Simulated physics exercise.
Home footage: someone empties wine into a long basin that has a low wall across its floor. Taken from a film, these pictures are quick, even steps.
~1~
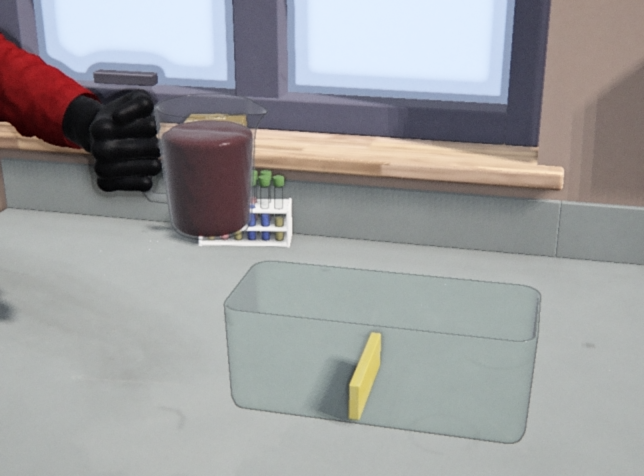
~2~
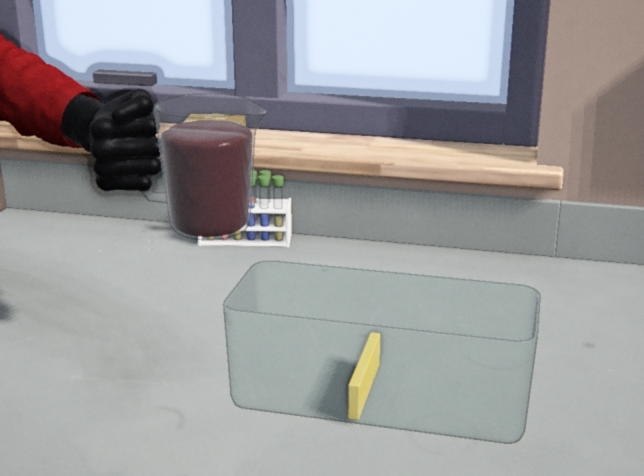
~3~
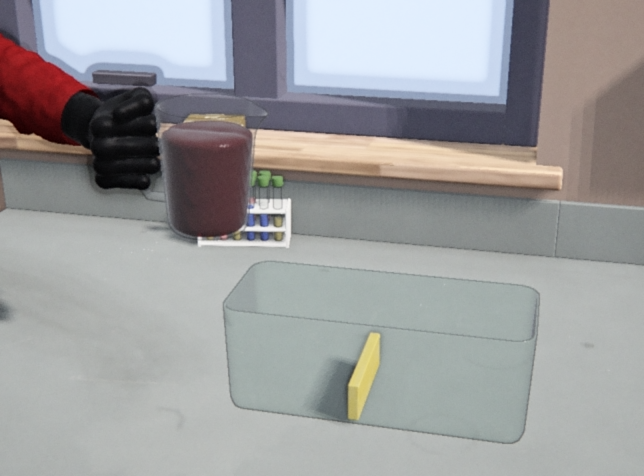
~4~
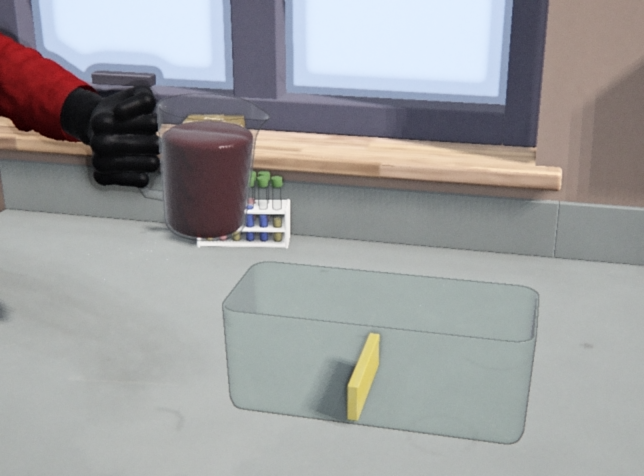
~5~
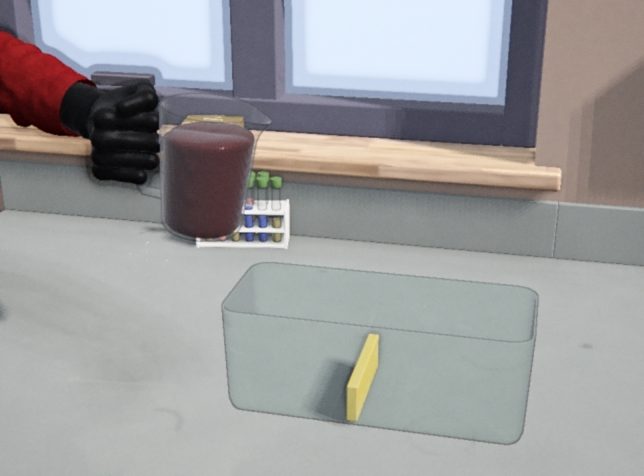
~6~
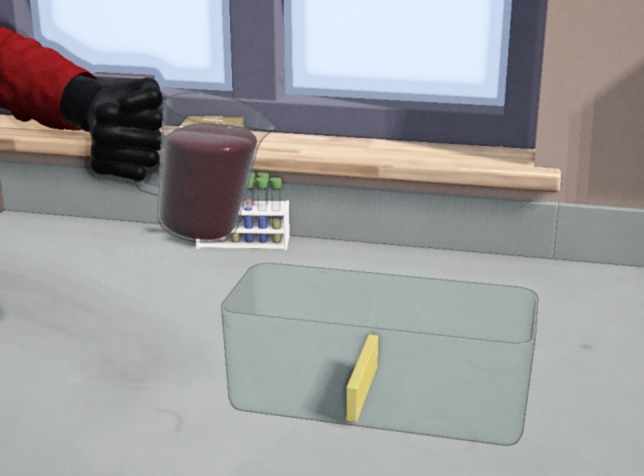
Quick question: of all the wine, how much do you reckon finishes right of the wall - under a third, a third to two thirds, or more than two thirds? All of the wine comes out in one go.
Lower than a third.
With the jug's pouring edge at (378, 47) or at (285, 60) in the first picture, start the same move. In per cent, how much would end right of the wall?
It would come to near 90 per cent, and then near 55 per cent.
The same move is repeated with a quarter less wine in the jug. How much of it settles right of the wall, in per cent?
5 per cent.
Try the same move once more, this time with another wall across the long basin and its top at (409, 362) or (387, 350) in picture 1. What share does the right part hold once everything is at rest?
I'd expect near 10 percent the first time and near 5 percent the next.
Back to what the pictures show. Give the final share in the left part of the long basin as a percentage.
It comes to some 85 per cent.
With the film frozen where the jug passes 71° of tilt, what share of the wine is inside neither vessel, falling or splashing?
Something like 15 per cent of it.
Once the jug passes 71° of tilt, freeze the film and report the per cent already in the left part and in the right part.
Left side 0 in a hundred, right side 0 in a hundred.
A moment on, the jug is tipped part way and 85 per cent is still to pour, 2 is left of the wall and 0 right of it.
Next, the jug is tipped right over and 29 per cent is still to pour, 50 is left of the wall and 1 right of it.
Then the jug is tipped right over and 2 per cent is still to pour, 88 is left of the wall and 3 right of it.
Later the jug is tipped right over and 0 per cent is still to pour, 85 is left of the wall and 10 right of it.
At rest 84 per cent lies left of the wall, 10 right of it and 5 outside.
